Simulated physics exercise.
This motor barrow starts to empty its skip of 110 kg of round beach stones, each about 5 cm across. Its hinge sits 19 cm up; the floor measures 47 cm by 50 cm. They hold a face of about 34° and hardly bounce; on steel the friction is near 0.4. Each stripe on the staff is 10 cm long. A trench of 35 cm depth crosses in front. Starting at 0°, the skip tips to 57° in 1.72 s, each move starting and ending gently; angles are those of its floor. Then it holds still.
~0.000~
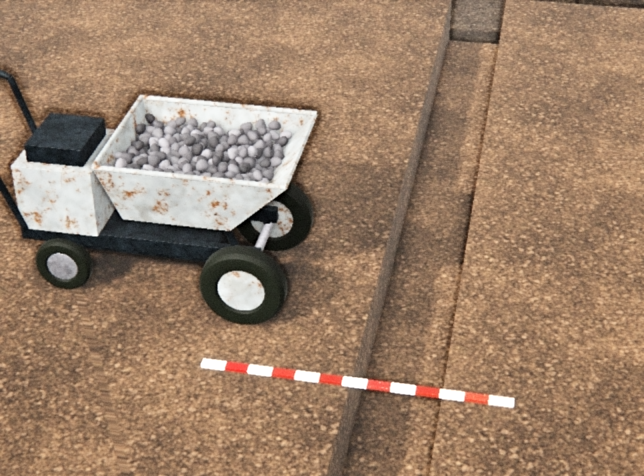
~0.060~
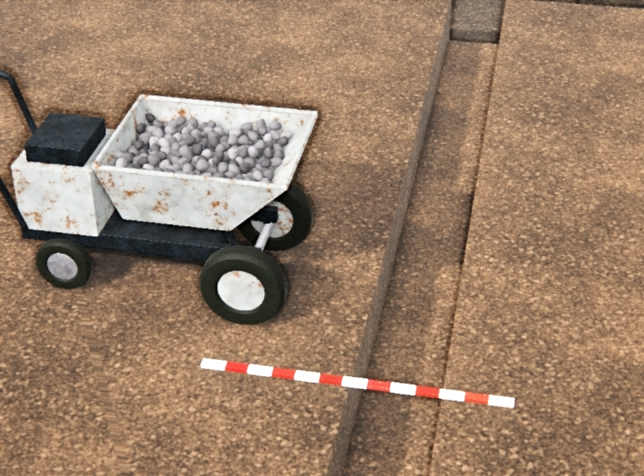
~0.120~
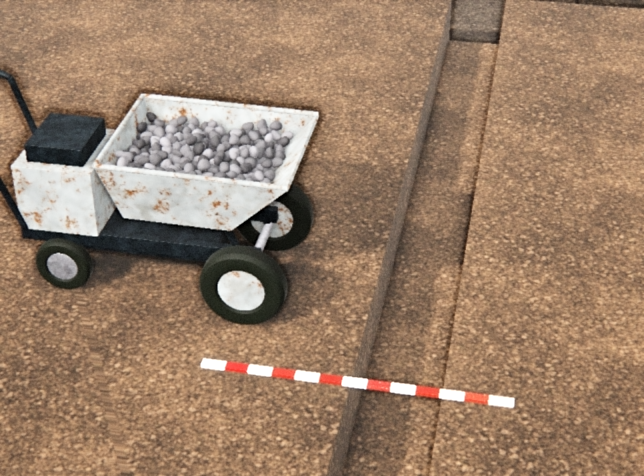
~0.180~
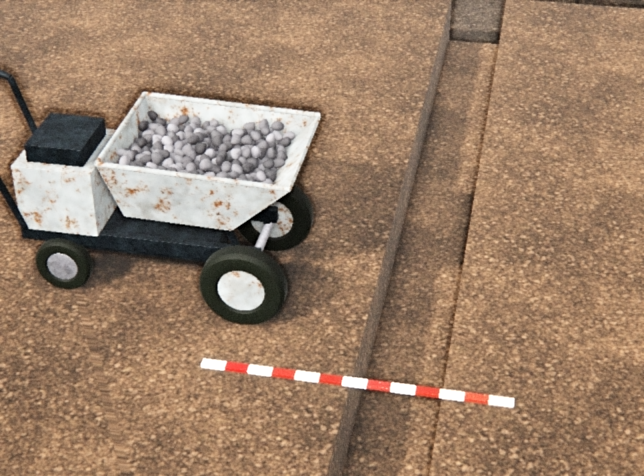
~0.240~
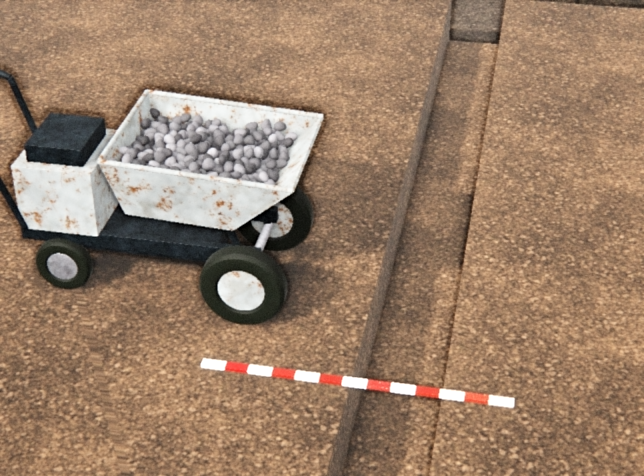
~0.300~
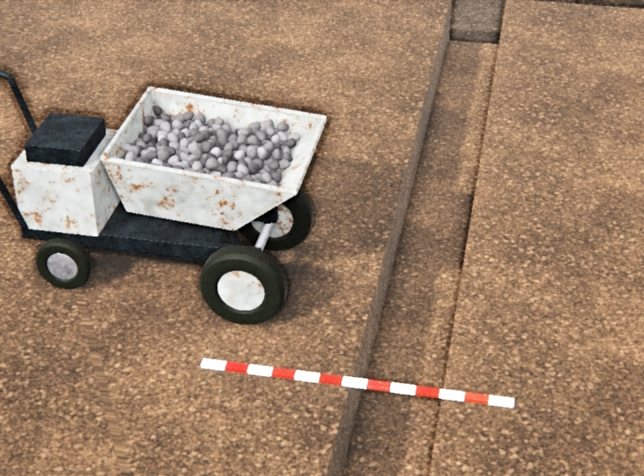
On brown, gravelly ground seen from above at an angle, a shallow trench runs up the right half of the view. At left stands a small rust-flecked white motor barrow with black-tyred wheels, its skip loaded with round grey stones, and a red-and-white striped staff lies across the trench's near end. The skip tilts very slightly towards the right, its stones shifting a little, while barrow and camera stay still.
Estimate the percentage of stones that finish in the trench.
Some 94 per cent of it.
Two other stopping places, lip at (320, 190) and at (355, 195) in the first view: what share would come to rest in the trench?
First some 65, then 30 per cent.
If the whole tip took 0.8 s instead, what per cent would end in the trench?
Then about 80 per cent.
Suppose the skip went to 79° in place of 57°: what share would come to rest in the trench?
In that case some 95 per cent.
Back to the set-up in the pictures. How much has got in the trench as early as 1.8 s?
About 30 per cent by then.
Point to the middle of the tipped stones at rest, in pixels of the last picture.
Around (420, 349).
After 1.3 s the floor is at 48°; 100 % in the skip; the foremost stones are at (368, 232).
After 1.8 s the floor is at 57°; 66 % in the skip, 32 % in the trench, 2 % past the trench; the foremost stones are at (479, 325).
After 2.2 s the floor is at 57°; 39 % in the skip, 54 % in the trench, 6 % past the trench; the foremost stones are at (550, 315).
After 4.1 s the floor is at 57°; 0 % in the skip, 94 % in the trench, 6 % past the trench; the foremost stones are at (587, 306).
